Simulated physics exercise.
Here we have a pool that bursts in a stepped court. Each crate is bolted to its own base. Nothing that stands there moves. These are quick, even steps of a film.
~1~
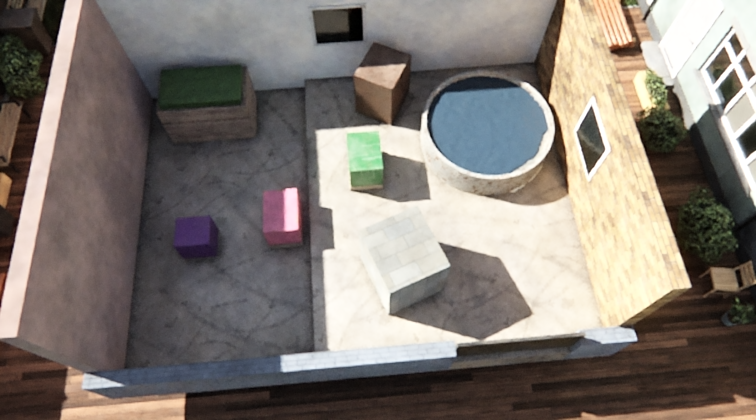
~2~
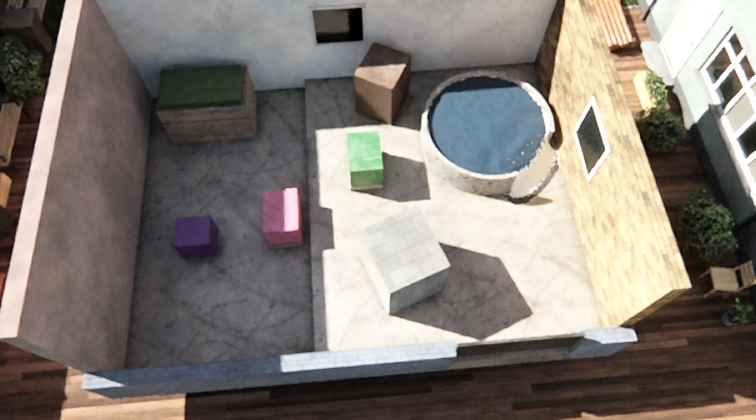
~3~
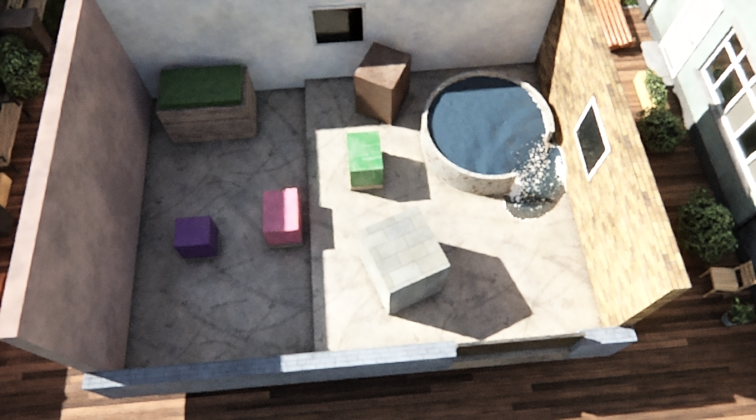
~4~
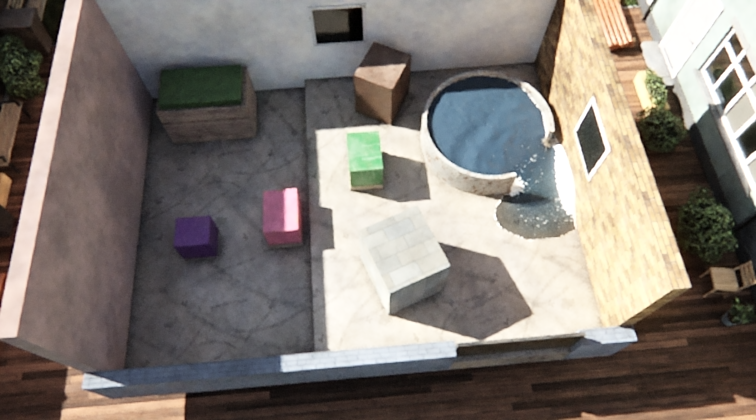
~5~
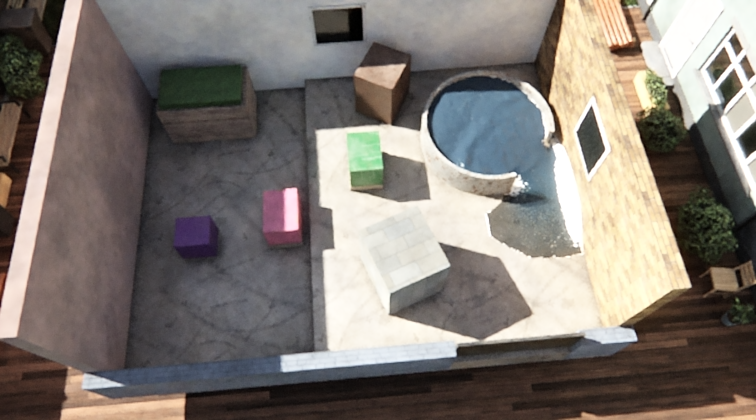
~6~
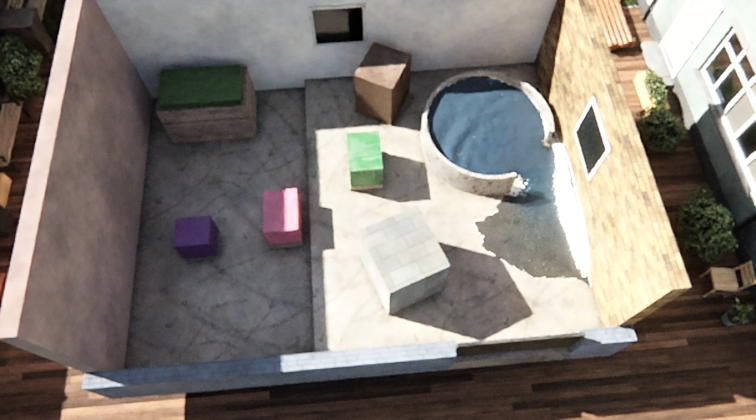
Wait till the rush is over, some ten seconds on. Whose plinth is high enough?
One by one: The purple crate is soaked; the pink crate keeps dry; the green crate keeps dry.
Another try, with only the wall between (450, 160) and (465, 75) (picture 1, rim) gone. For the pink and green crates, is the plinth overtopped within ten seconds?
In short: Pink crate is safe; green crate gets wet.
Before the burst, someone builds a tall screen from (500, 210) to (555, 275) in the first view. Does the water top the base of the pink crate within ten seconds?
My reading: The pink one is safe.
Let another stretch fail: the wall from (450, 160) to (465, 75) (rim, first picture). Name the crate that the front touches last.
It is the purple one.
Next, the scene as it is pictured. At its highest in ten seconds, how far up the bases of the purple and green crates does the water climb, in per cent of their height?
In turn 280 and 60 per cent.
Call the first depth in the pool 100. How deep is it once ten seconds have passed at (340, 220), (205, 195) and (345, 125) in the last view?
In turn 2, 6 and 4 in a hundred.
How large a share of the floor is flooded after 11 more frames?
I make it 20 per cent.
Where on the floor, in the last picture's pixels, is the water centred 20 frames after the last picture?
I would point to (481, 212).
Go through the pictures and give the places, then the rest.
In the first picture, the round tank at (487, 124) is whole and still.
In the second picture, water pours out at (534, 168) and has run to (554, 148).
In the third picture, water pours out at (534, 169) and has run to (519, 213).
In the fourth picture, the front is at (528, 235), out from the gap at (533, 169).
In the fifth picture, the front is at (580, 250), out from the gap at (533, 169).
In the sixth picture, water pours out at (534, 169) and has run to (588, 280).
A moment on, water covers 10 % of the floor; the purple crate not reached, the pink crate not reached, the green crate not reached.
Next, water covers 20 % of the floor; the purple crate not reached, the pink crate not reached, the green crate not reached.
Then, water covers 35 % of the floor; the purple crate not reached, the pink crate not reached, the green crate not reached.
Later, water covers 65 % of the floor; the purple crate water round its plinth, the pink crate water round its plinth, the green crate water round its plinth.
In the end, water covers 90 % of the floor; the purple crate was topped, the pink crate stayed above the water, the green crate stayed above the water.
